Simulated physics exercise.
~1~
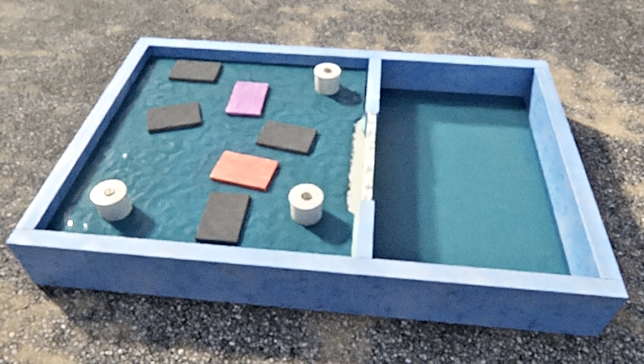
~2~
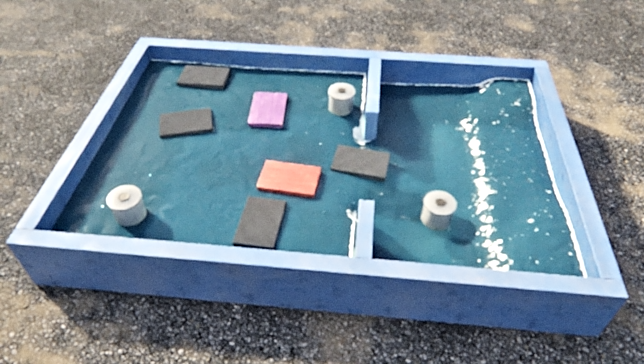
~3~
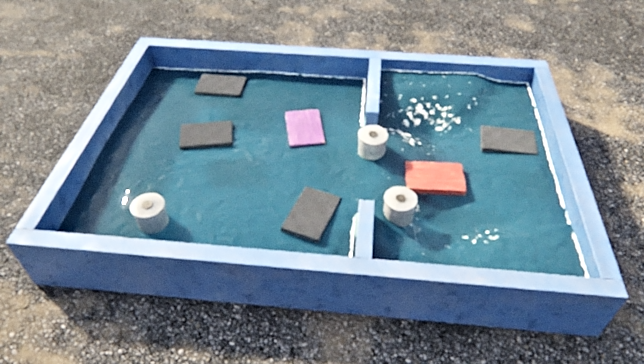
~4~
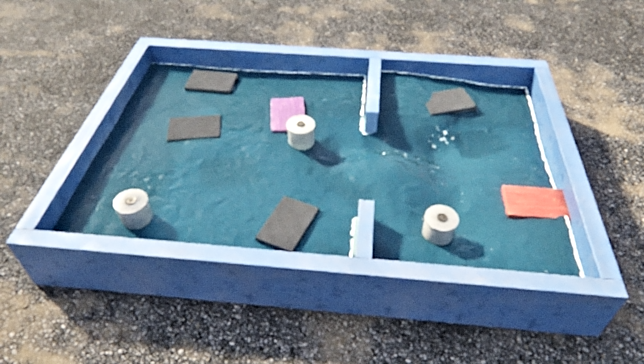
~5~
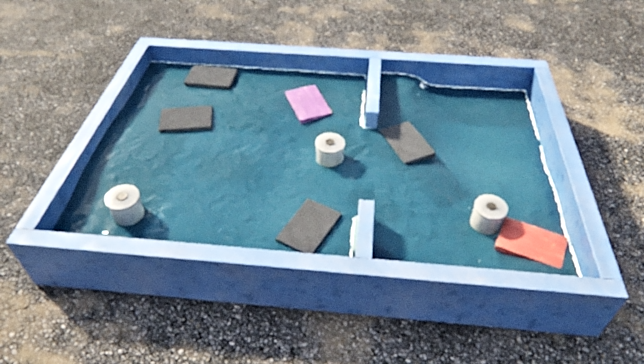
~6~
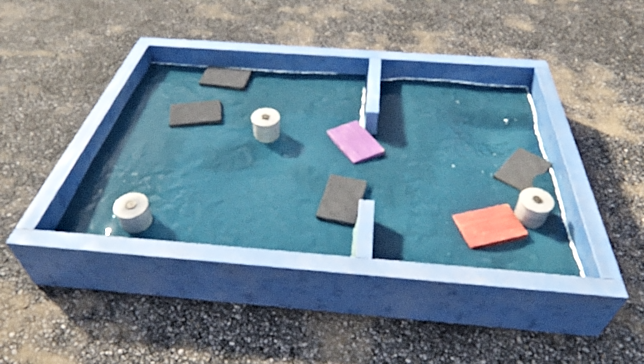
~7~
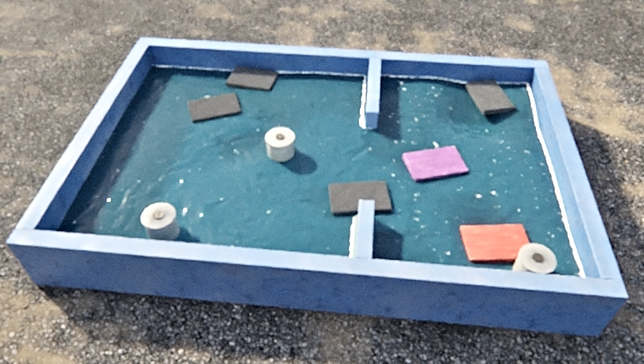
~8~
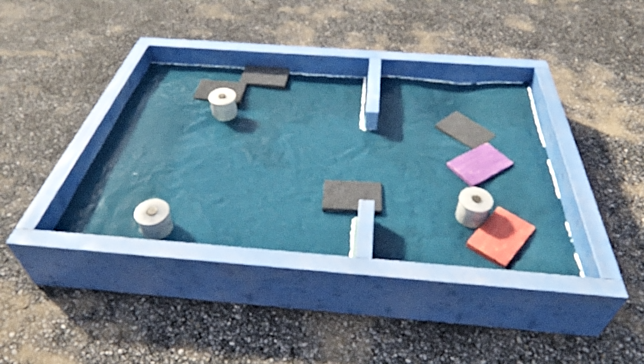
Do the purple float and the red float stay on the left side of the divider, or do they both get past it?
They both get past it. The red float goes through the gap first, and the purple one follows later and ends up in the right part too.
